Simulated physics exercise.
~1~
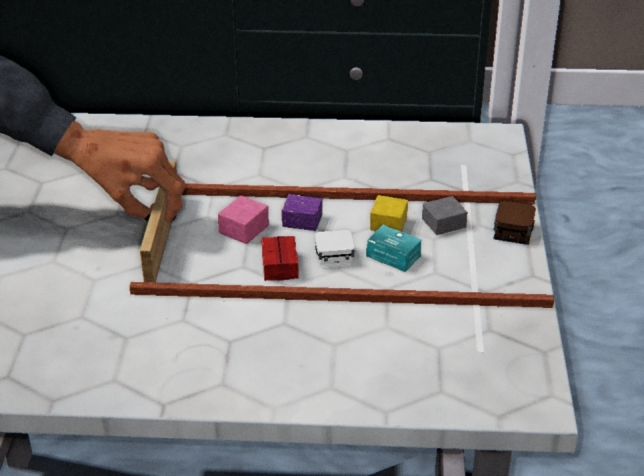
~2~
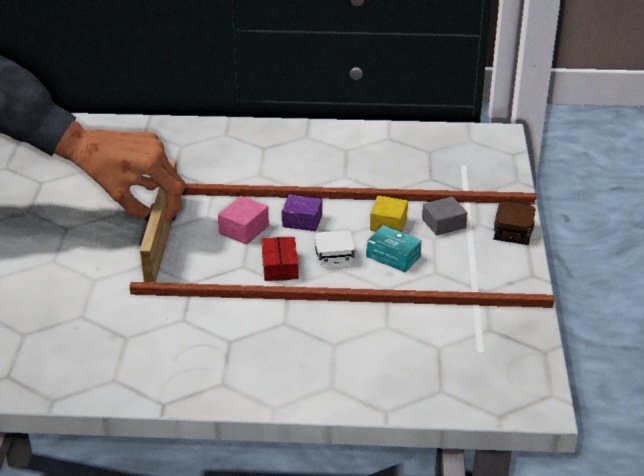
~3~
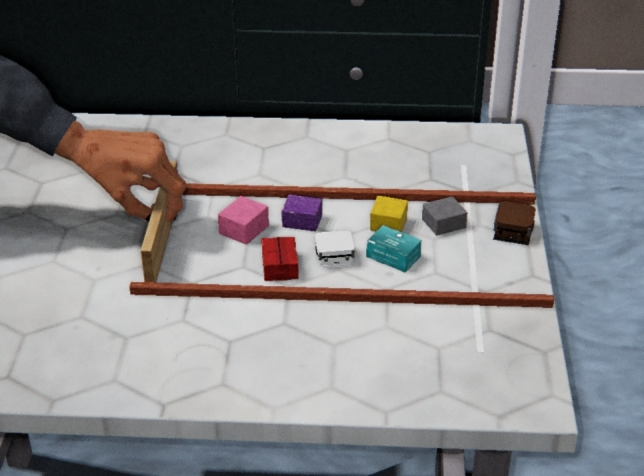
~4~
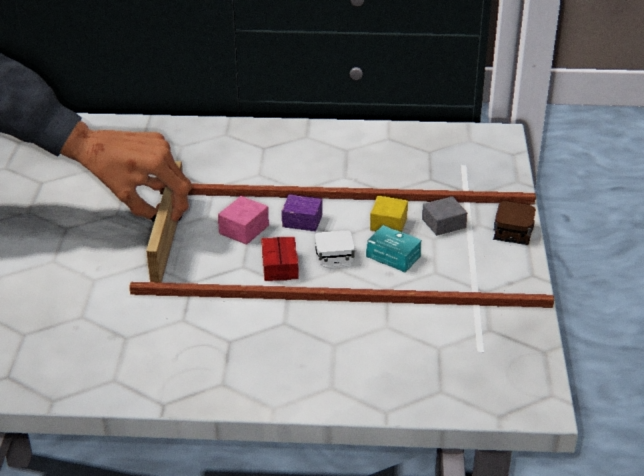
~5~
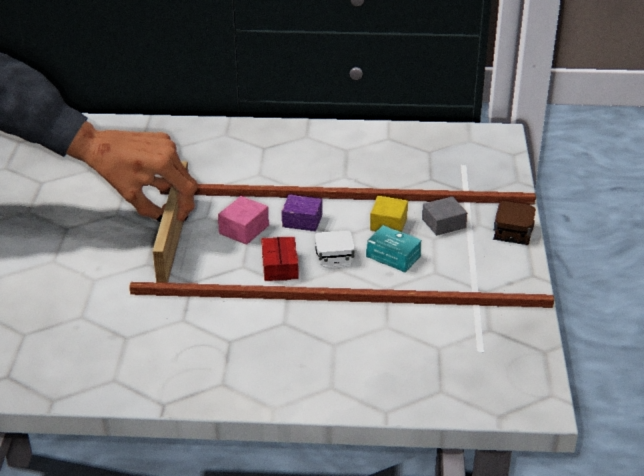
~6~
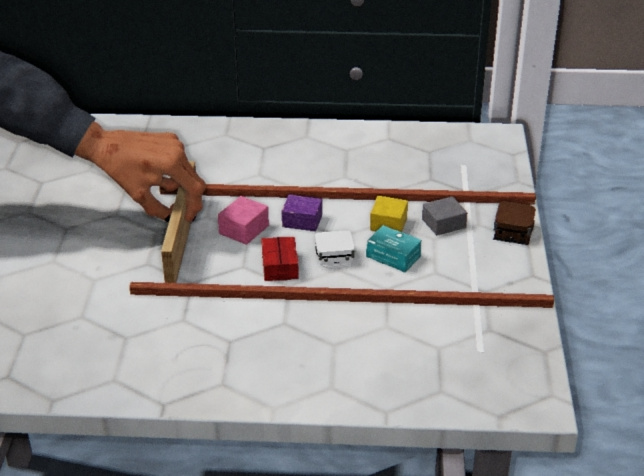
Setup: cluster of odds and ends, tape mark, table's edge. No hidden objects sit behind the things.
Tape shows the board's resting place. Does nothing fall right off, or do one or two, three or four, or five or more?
Three or four fall off.
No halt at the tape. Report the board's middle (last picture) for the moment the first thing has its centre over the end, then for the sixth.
In pixels, around (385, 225) followed by around (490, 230).
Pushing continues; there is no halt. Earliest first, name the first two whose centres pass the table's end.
First comes the brown case, followed by the grey block.
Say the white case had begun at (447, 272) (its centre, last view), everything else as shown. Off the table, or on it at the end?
Well, this time it stays in place.
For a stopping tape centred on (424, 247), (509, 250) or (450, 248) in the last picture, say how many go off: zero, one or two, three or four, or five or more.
Results per position - just one or two / 5 or more / just one or two.
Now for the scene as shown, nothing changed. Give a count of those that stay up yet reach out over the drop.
That adds up to 0.
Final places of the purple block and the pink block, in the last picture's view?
I'd say approximately (522, 217) and then (487, 223).
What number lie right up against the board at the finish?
2 in contact.
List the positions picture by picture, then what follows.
The first picture shows brown case (514, 223); grey block (445, 216); turquoise box (394, 248); board (161, 221); tape (471, 248).
The second picture shows grey block (445, 216); red box (280, 258).
The third picture shows turquoise box (394, 248); board (162, 221).
The fourth picture shows brown case (514, 223); yellow block (389, 215).
The fifth picture shows grey block (445, 216); purple block (302, 213).
The sixth picture shows brown case (514, 223); grey block (445, 216); turquoise box (394, 248); board (181, 222); tape (471, 248).
A little later, none off yet; brown case at rest near (514, 223); grey block at rest near (445, 216); turquoise box moving near (402, 249).
When it is over, the number that fall off is three or four; down, yellow block, turquoise box, grey block and brown case.
